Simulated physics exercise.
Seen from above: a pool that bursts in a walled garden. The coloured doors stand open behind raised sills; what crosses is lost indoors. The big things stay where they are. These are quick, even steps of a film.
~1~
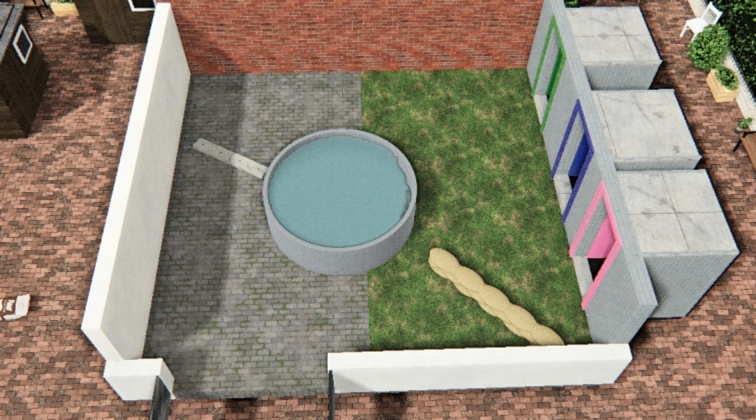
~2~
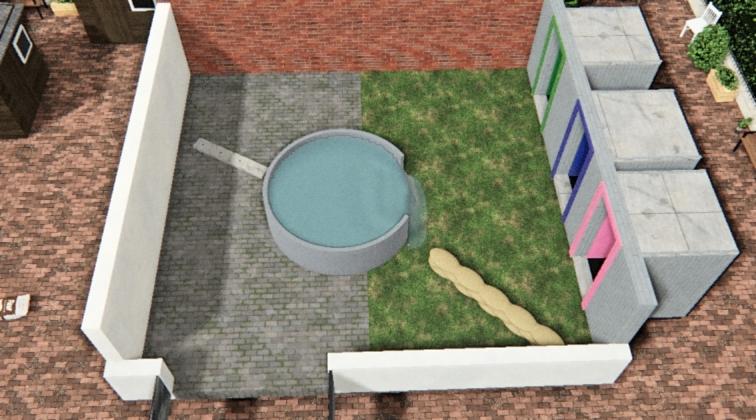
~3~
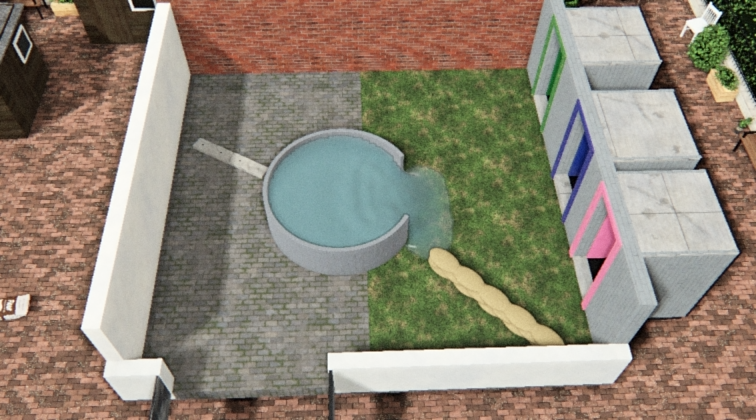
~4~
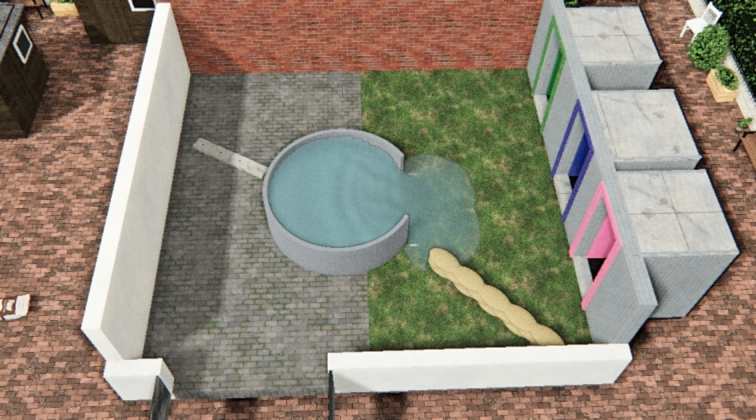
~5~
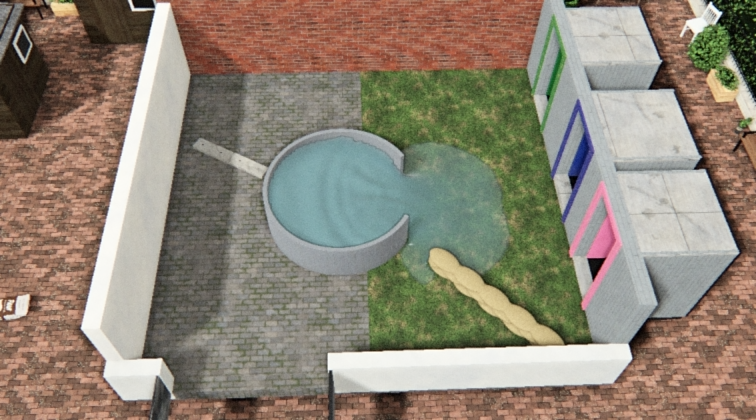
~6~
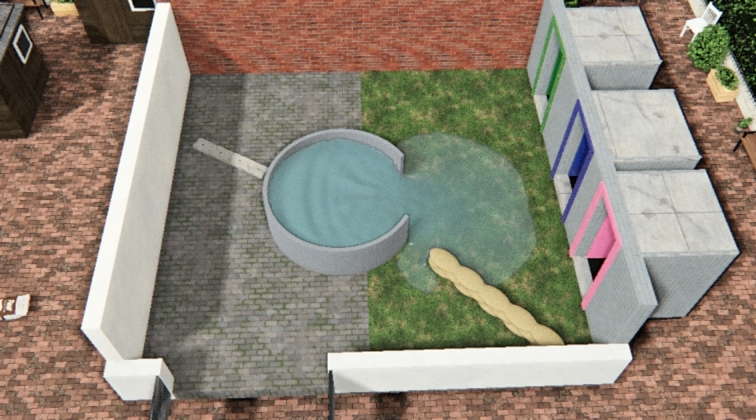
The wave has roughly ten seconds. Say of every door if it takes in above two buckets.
One by one: The pink door takes more than that; the blue door takes more than that; the green door takes more than that.
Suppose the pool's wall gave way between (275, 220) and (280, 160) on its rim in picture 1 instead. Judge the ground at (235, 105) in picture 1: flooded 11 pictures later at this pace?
There: Under water.
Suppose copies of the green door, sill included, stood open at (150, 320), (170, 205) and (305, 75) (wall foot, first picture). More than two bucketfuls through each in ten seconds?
As listed: Lets less in, lets less in, is under.
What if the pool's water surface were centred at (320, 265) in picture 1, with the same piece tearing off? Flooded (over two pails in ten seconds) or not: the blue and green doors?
My reading: Blue door stays under, green door stays under.
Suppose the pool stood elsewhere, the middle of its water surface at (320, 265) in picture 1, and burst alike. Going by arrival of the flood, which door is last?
The green one.
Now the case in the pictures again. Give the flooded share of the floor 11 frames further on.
About 30 per cent.
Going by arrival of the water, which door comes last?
It is the green one.
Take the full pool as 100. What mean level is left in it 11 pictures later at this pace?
About 54 per cent.
A moment on, water covers 25 % of the floor; the pink door wet at the sill, nothing in, the blue door wet at the sill, nothing in, the green door not reached.
Next, water covers 30 % of the floor; the pink door over two buckets in, the blue door over two buckets in, the green door wet at the sill, nothing in.
Then, water covers 40 % of the floor; the pink door far over two buckets in, the blue door far over two buckets in, the green door under two buckets in.
Later, water covers 55 % of the floor; the pink door far over two buckets in, the blue door far over two buckets in, the green door over two buckets in.
In the end, water covers 75 % of the floor; the pink door far over two buckets in, the blue door far over two buckets in, the green door over two buckets in.
